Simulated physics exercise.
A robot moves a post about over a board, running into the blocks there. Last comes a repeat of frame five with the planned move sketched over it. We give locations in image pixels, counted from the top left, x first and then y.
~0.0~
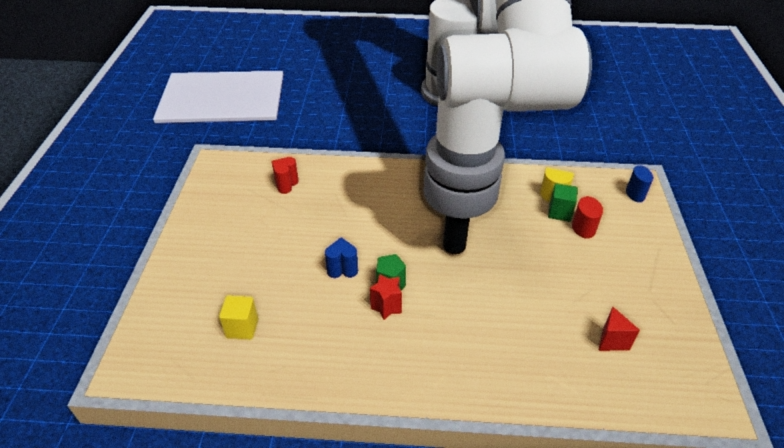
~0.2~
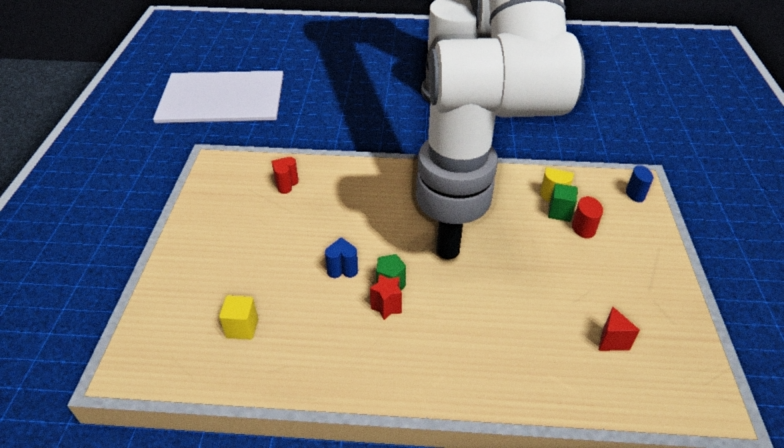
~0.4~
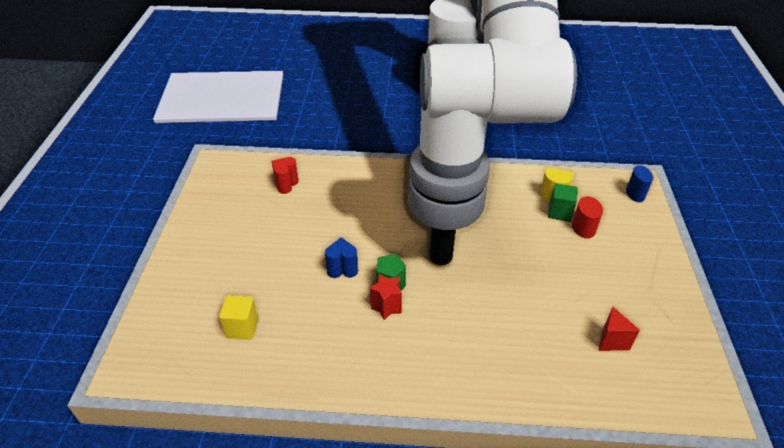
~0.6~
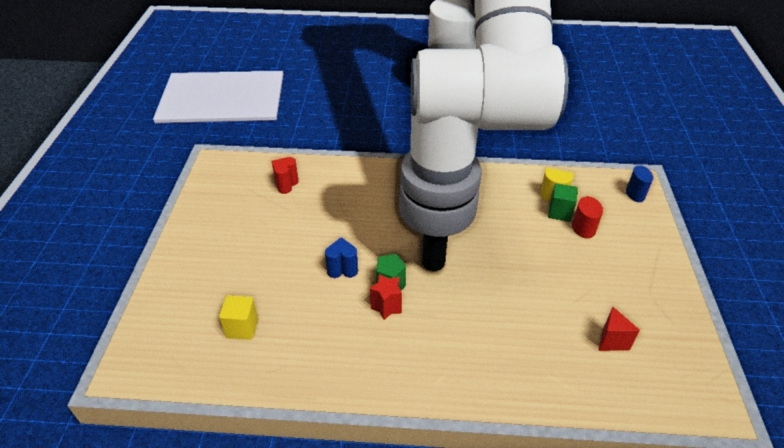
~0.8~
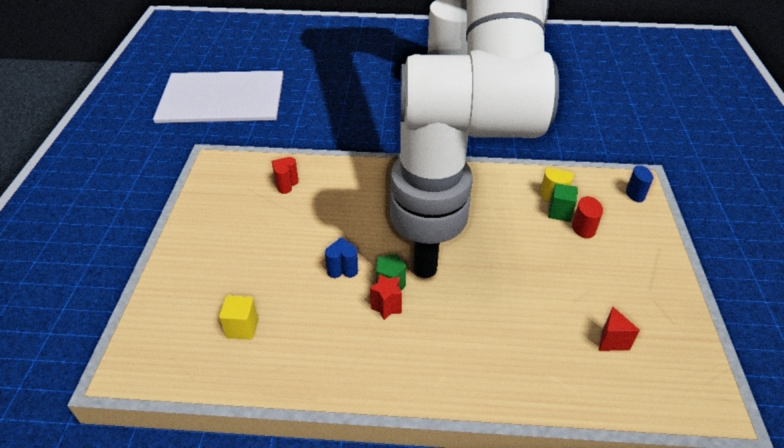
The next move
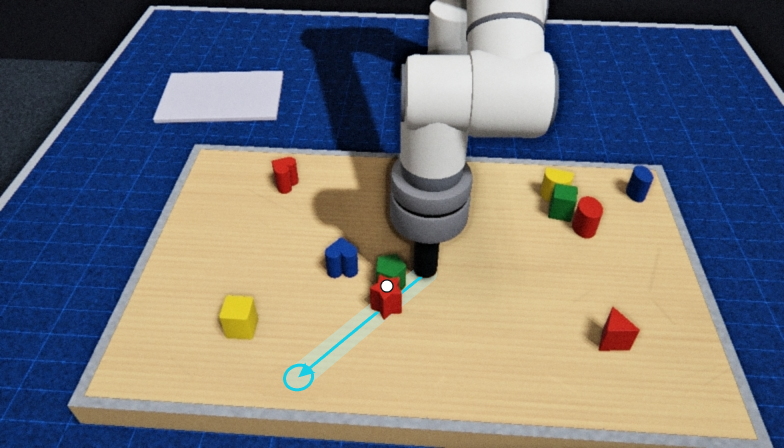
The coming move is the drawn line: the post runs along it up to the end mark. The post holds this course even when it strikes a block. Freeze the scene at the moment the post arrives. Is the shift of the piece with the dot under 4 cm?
That would be a no.
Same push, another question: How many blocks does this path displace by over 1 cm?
I think two will be displaced.
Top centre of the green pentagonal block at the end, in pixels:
Final place: (369, 269).
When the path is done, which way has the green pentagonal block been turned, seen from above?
Spin direction: Clockwise.
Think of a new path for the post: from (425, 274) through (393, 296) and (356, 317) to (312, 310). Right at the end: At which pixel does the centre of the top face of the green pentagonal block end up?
I'd expect the centre of its top face to be at (362, 269).
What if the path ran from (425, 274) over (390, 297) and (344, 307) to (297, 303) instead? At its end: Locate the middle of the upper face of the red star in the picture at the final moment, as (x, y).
Just about (367, 304).
Path on the board, from (425, 274) directly to (299, 377); the dot is on the red star.
What follows on the original path. One third of the way, post (386, 301); red star (369, 299), turned 40° anticlockwise; green pentagonal block (369, 268), turned 70° clockwise.
Two thirds of the way, post (344, 335); red star (324, 336), turned 45° anticlockwise; green pentagonal block (369, 269), turned 75° clockwise.
At the end, post (298, 373); blue heart in place; red star (275, 377), turned 45° anticlockwise; green pentagonal block (369, 269), turned 75° clockwise.
